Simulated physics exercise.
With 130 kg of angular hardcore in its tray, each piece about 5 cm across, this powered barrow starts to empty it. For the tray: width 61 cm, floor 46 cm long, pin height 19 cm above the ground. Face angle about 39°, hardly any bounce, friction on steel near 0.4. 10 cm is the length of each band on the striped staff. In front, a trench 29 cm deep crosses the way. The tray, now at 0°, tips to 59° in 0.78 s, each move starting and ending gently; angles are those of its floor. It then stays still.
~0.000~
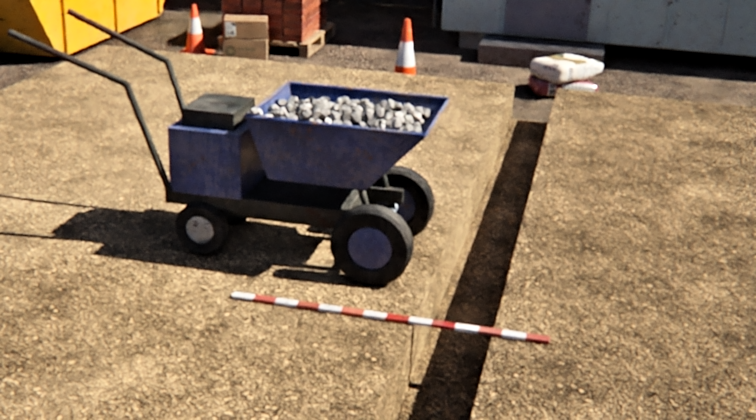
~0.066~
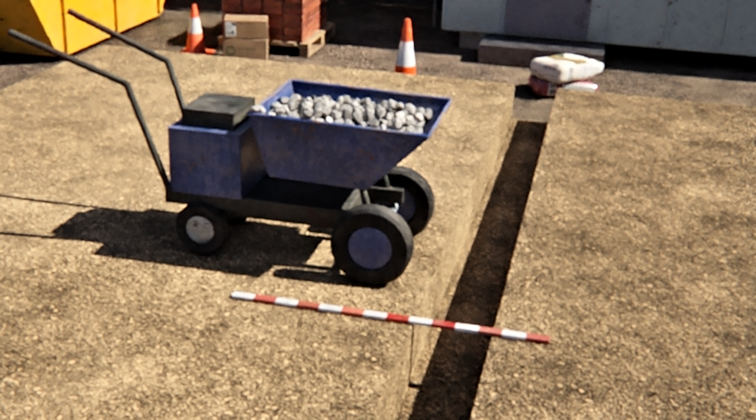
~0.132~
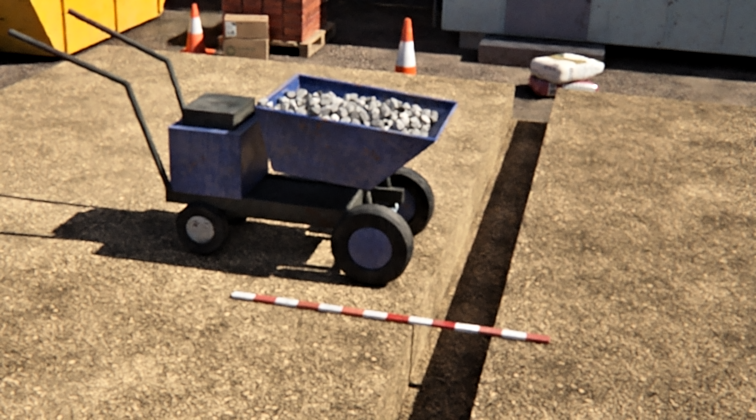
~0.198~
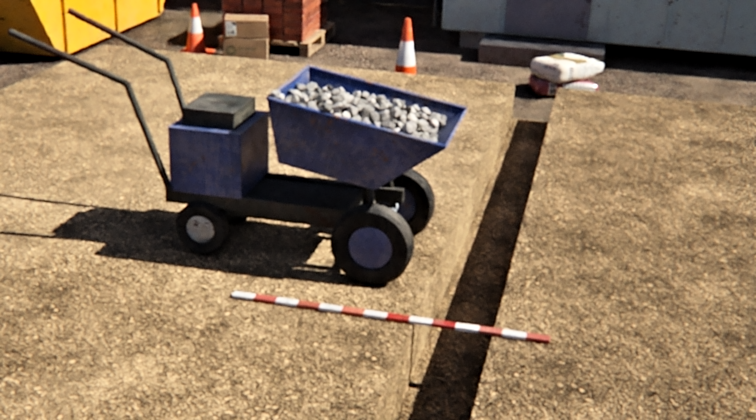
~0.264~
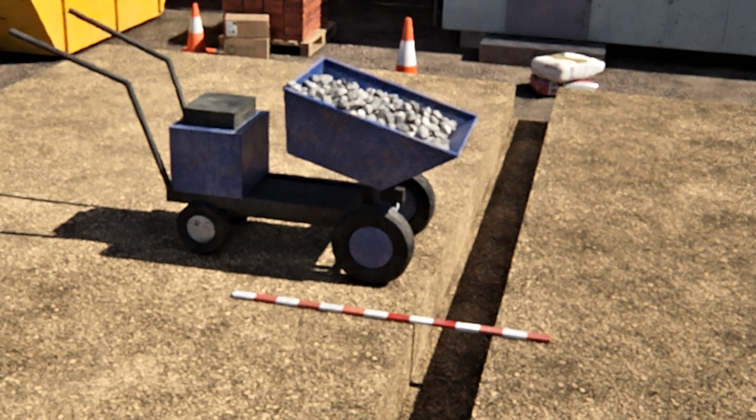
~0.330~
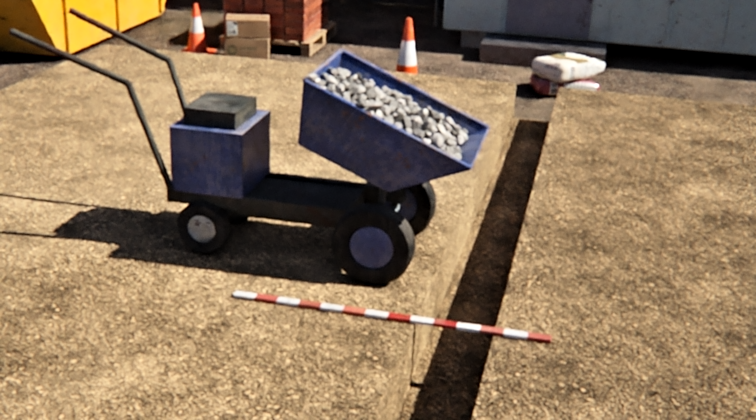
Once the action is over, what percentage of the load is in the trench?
About 6 in every hundred.
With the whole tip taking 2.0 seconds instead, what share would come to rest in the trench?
Near 10 per cent.
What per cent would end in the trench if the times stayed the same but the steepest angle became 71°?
Then close to 10 per cent.
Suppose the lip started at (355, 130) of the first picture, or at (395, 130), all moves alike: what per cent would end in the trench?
Roughly 45 per cent, then 25 per cent.
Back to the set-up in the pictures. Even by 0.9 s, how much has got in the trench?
Roughly 0 percent of the load.
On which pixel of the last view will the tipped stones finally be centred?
The stones end up centred near (556, 278).
After 0.6 s the floor is at 49°; 100 % in the tray; the foremost stones are at (496, 196).
After 0.9 s the floor is at 59°; 91 % in the tray, 1 % in the trench, 8 % past the trench; the foremost stones are at (567, 282).
After 1.2 s the floor is at 59°; 61 % in the tray, 39 % past the trench; the foremost stones are at (648, 305).
After 3.2 s the floor is at 59°; 48 % in the tray, 6 % in the trench, 46 % past the trench; the foremost stones are at (704, 310).
